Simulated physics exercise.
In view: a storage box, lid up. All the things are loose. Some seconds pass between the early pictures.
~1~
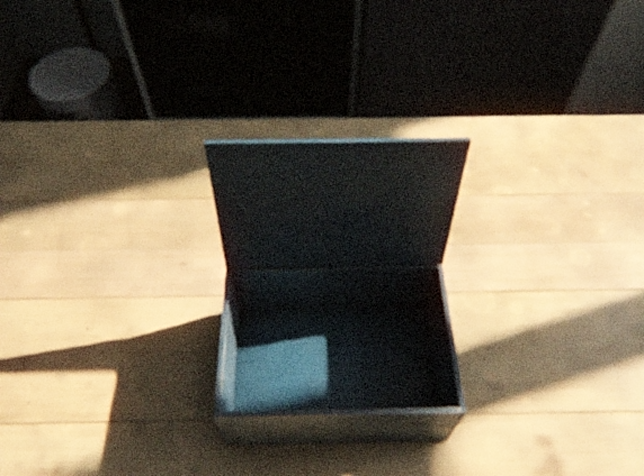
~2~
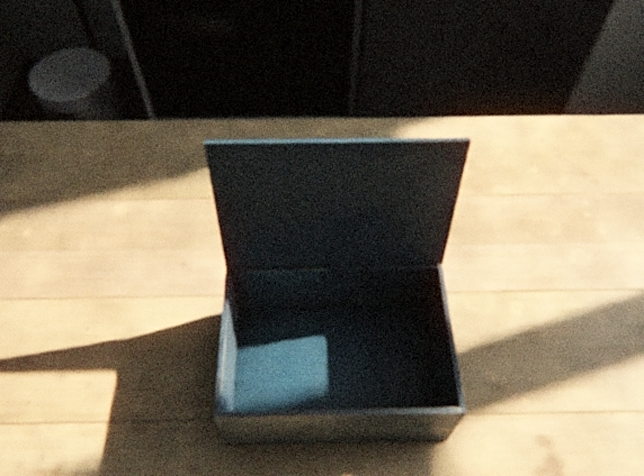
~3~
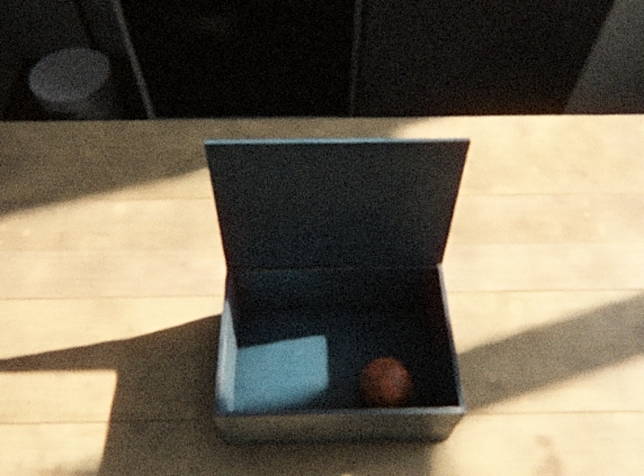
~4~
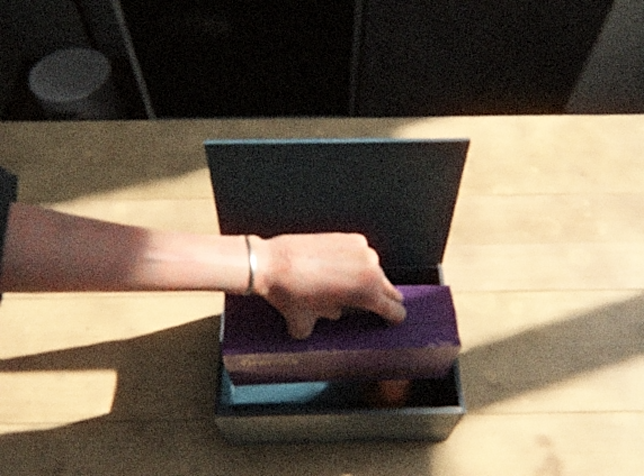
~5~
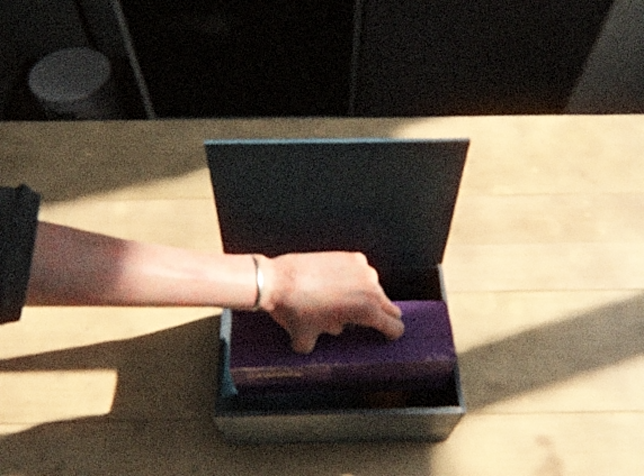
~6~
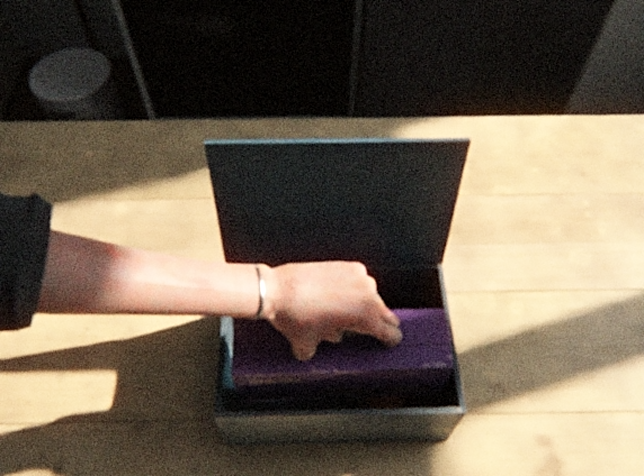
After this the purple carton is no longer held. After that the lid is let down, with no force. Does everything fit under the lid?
As it turns out, it is held up.
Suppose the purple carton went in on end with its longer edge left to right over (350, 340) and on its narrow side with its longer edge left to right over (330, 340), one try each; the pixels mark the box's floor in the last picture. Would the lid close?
First, it stays ajar; second, it shuts flat.
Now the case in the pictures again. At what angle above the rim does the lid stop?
Some 30° above the rim.
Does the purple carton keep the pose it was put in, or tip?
It ends up tilted.
Then, 1.10 s on from there, lid starting down; purple carton turned 24° from how it was put near (340, 375).
Then, 1.60 s on from there, lid 59° above the rim; purple carton turned 24° from how it was put near (340, 375).
Then, 2.80 s on from there, lid 32° above the rim; purple carton turned 24° from how it was put near (338, 379); orange ball shifted a little.
In the end, lid 32° above the rim; left askew, purple carton; orange ball unmoved. At the end, from the last picture's camera, purple carton near (338, 379).
